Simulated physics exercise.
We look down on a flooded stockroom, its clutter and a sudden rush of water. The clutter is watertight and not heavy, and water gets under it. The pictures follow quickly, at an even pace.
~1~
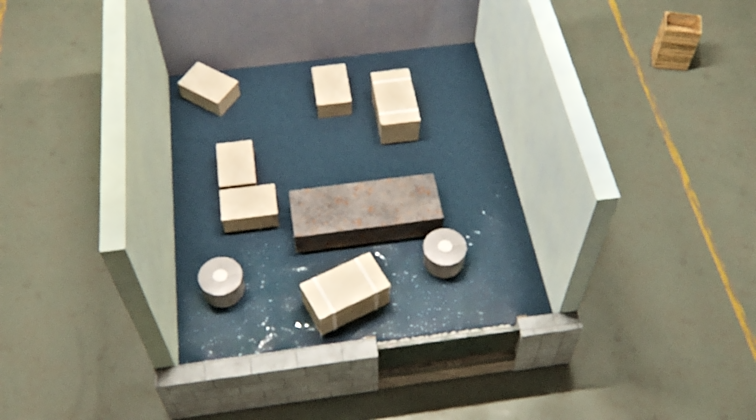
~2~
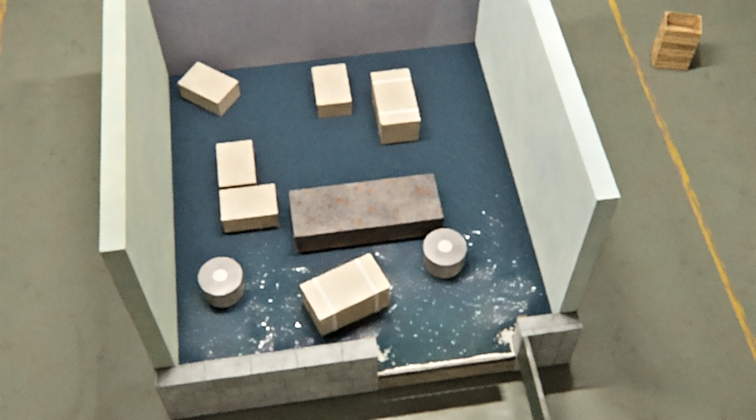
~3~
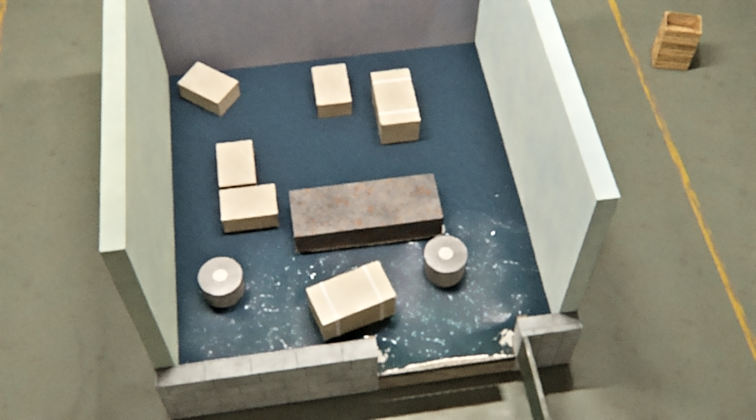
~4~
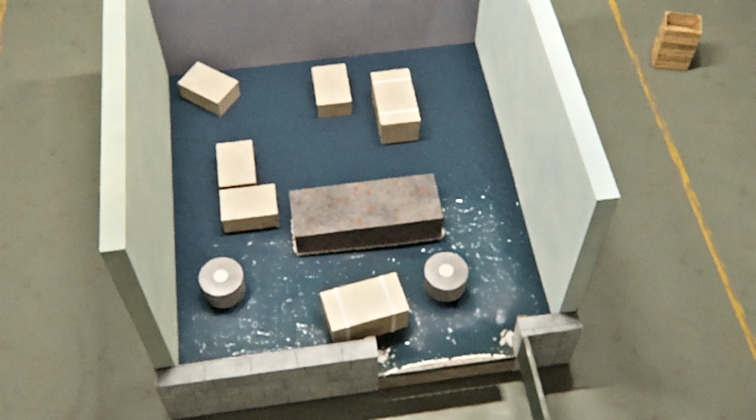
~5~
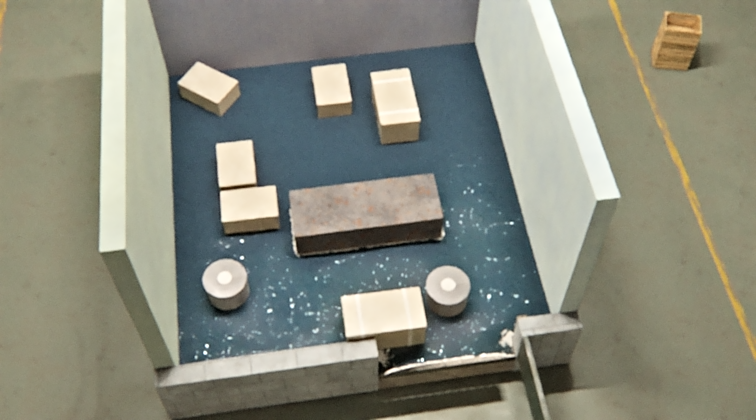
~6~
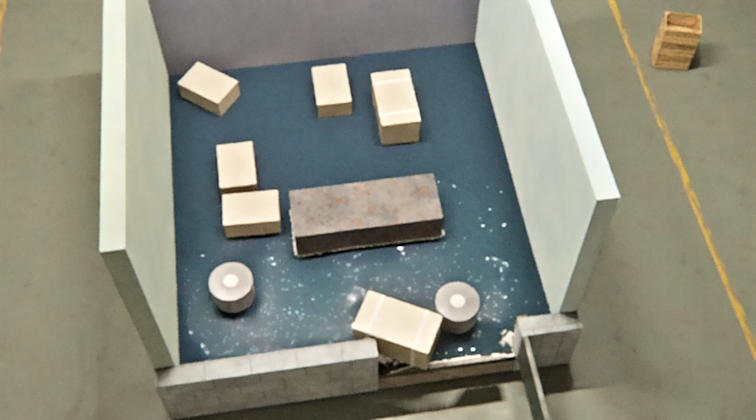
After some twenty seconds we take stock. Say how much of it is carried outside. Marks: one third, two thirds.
That comes to two thirds or more.
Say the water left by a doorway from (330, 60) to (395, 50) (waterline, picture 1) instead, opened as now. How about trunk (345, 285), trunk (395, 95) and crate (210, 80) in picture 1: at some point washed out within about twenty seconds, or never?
One after the other: Inside, gone, washed out.
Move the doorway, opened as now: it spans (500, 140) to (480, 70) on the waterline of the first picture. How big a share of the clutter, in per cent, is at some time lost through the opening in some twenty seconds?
Near 50 in a hundred.
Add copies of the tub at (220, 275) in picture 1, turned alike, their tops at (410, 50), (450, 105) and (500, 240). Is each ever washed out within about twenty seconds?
In that order: Stays, carried outside, through.
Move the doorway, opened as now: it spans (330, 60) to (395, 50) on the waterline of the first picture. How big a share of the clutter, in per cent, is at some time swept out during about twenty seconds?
Roughly 50 per cent.
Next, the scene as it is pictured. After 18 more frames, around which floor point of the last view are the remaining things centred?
Near (340, 205).
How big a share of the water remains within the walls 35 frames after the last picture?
I make it 42 per cent.
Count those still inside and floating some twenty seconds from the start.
The number is 2.
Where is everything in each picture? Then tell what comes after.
In the first frame, a trunk at (345, 285), afloat; a tub at (445, 247), afloat; 0 of 8 have shifted.
In the second frame, a trunk at (345, 286), afloat; a tub at (445, 247) floats; 0 of 8 have shifted.
In the third frame, a trunk at (351, 292), afloat, close to its start; a tub at (446, 254) floats, close to its start; 2 of 8 have shifted.
In the fourth frame, a trunk at (365, 301) floats, close to its start; a tub at (446, 271) floats, close to its start; 2 of 8 have shifted.
In the fifth frame, a trunk at (384, 311) floats, a stride from its start; a tub at (448, 285), afloat, a stride from its start; 2 of 8 have shifted.
In the sixth frame, a trunk at (398, 322) floats, a stride from its start; a tub at (458, 301) floats, a stride from its start; 4 of 8 have shifted.
A moment on, 2 of 8 are out; 6 afloat.
Next, 3 of 8 are out; 5 afloat.
Later, 6 of 8 are out; 2 afloat.
In the end, 6 of 8 are out; 2 afloat.
